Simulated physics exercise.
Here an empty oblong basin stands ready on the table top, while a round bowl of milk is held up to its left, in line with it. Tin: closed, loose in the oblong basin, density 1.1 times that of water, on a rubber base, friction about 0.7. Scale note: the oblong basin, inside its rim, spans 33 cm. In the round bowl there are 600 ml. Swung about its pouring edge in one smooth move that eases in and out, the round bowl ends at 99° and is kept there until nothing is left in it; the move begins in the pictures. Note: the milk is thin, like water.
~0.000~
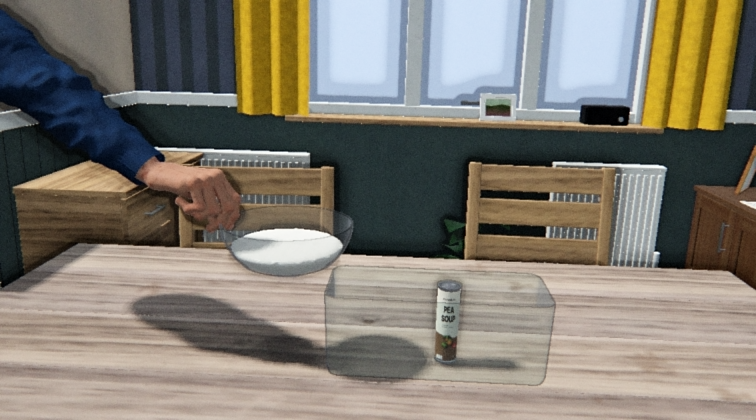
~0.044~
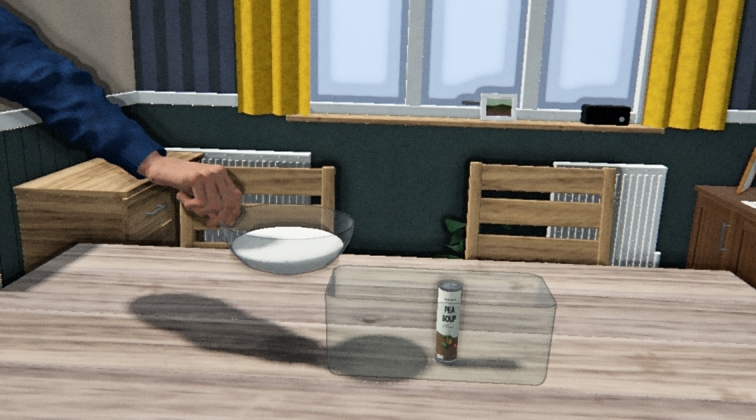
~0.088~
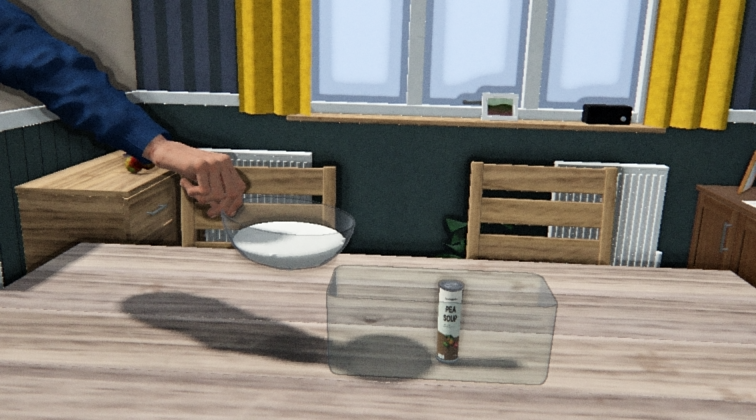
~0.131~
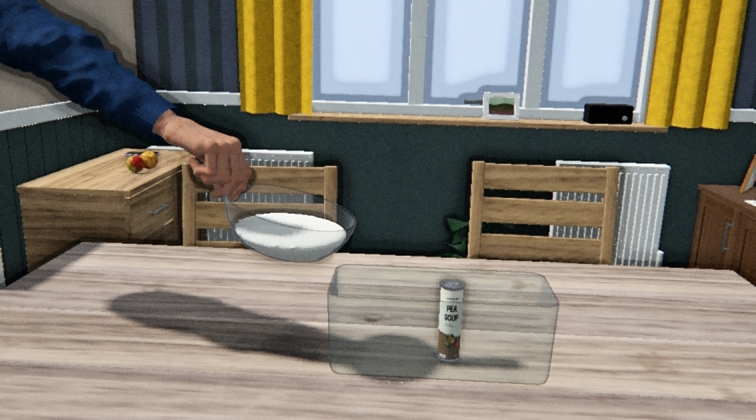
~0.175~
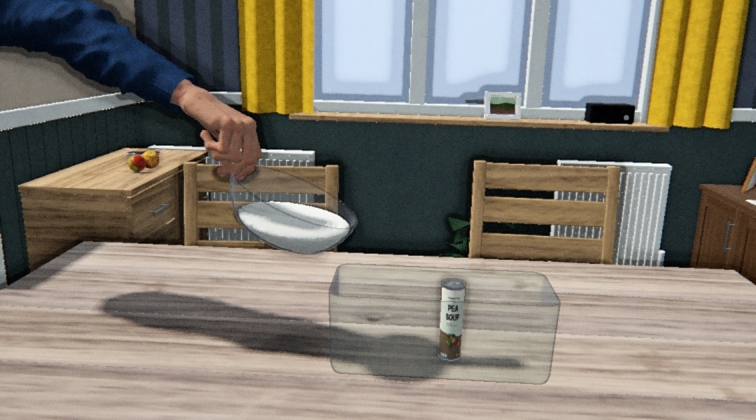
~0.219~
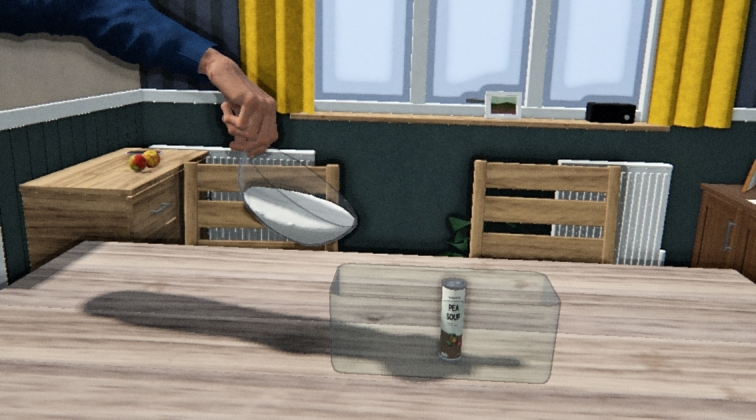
A hand tilted a clear round bowl of milk steadily toward the right, its left side rising, above a wooden table where a tin of pea soup stood still inside a clear oblong basin.
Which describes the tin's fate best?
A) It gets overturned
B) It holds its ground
(A) It gets overturned.
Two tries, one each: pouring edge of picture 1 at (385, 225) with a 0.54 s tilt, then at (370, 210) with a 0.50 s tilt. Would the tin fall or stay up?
Run one: It does not tip. Run two: It does not tip.
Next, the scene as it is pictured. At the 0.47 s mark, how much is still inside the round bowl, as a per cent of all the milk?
I'd estimate some 20 % remains.
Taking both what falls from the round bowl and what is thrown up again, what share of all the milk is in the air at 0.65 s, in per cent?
About 2 per cent.
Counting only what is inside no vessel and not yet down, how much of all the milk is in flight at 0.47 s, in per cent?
Roughly 70 percent.
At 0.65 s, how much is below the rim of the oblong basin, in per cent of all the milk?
The share is close to 98 percent.
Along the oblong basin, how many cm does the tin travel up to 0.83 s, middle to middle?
About 4 cm.
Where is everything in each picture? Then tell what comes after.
The first picture shows tilt 0°; pouring edge (352, 226); surface from (234, 241) to (344, 245); the oblong basin's rim runs from (330, 281) to (548, 291); the tin's top is at (449, 289).
The second picture shows tilt 2°; pouring edge (353, 226); surface from (234, 239) to (344, 244).
The third picture shows tilt 6°; pouring edge (354, 225); surface from (235, 232) to (346, 240).
The fourth picture shows tilt 14°; pouring edge (355, 225); surface from (238, 222) to (347, 234).
The fifth picture shows tilt 24°; pouring edge (356, 224); surface from (241, 207) to (350, 226).
The sixth picture shows tilt 35°; pouring edge (356, 224); surface from (248, 190) to (351, 219).
Then, 0.47 s in, the tilt is 94° and 20 per cent is still to pour; the tin stands where it began.
Then, 0.65 s in, the tilt is 99° and 0 per cent is still to pour; the tin stands 2 cm from where it began.
Then, 0.83 s in, the tilt is 99° and 0 per cent is still to pour; the tin leans 12°.
Then, 1.04 s in, the tilt is 99° and 0 per cent is still to pour; the tin leans 9°.
Finally, the tin lies on its side.
